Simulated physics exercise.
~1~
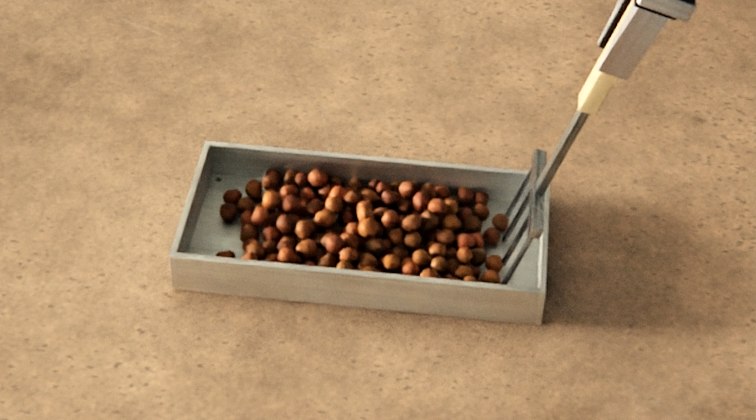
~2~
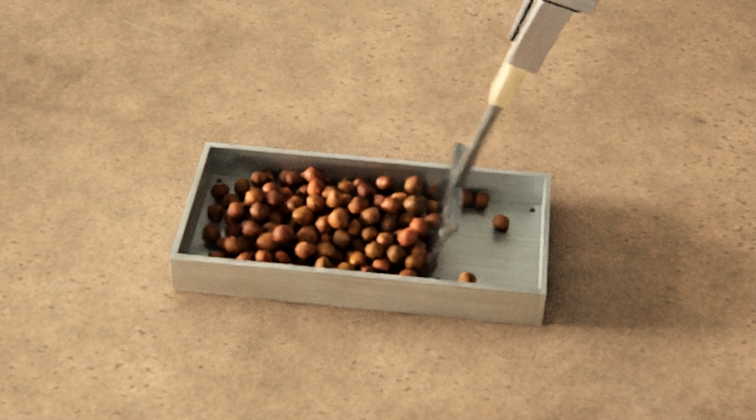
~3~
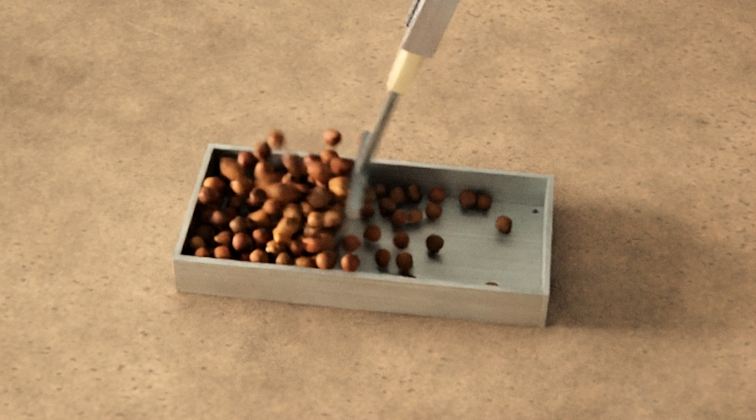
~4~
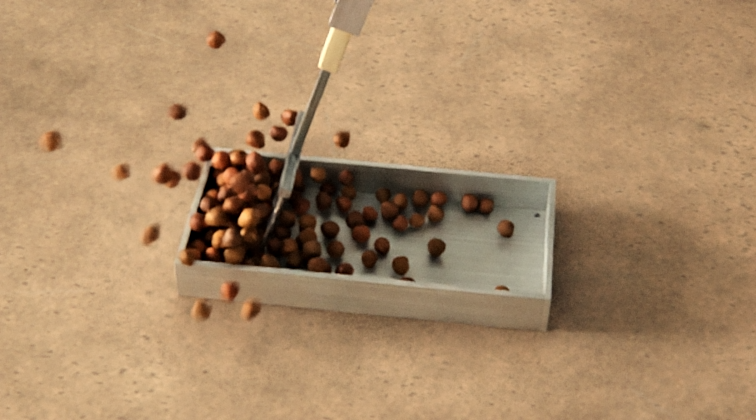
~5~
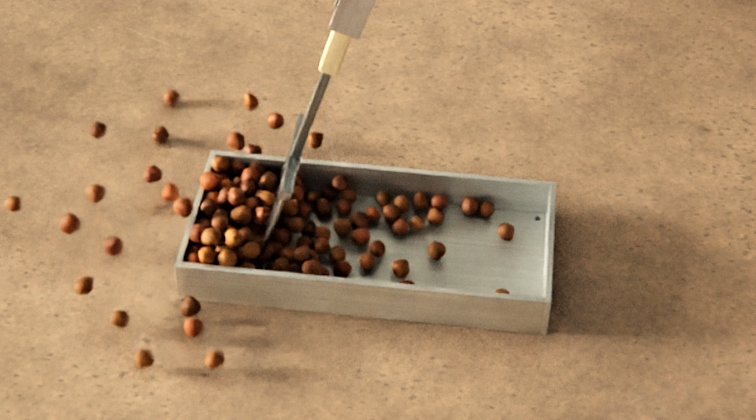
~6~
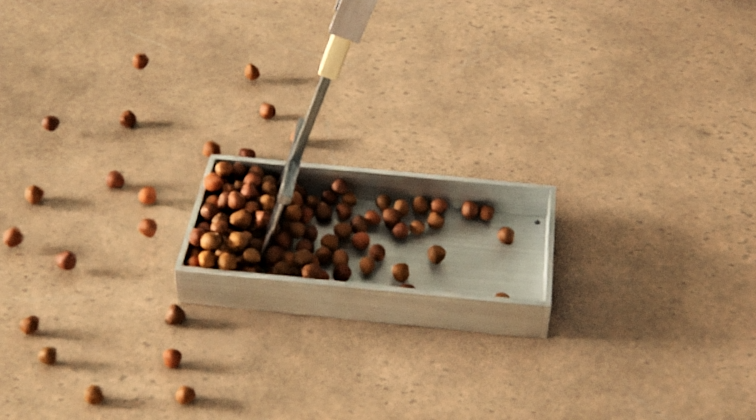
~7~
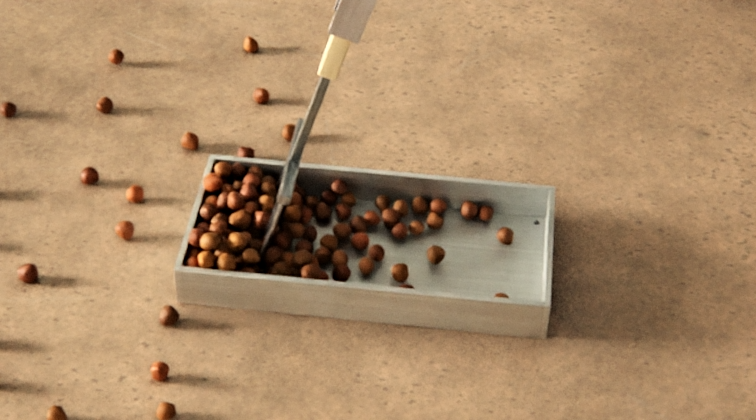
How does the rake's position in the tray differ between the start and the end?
At the start the rake is at the right end of the tray, and at the end it is toward the left end, against the piled hazelnuts.
The video shows a robot's rake sweeping brown hazelnuts leftward through a shallow gray tray, piling them at the left end as some fly over the edges. The rake stops inside the tray while the spilled nuts roll outward across the tan surface.
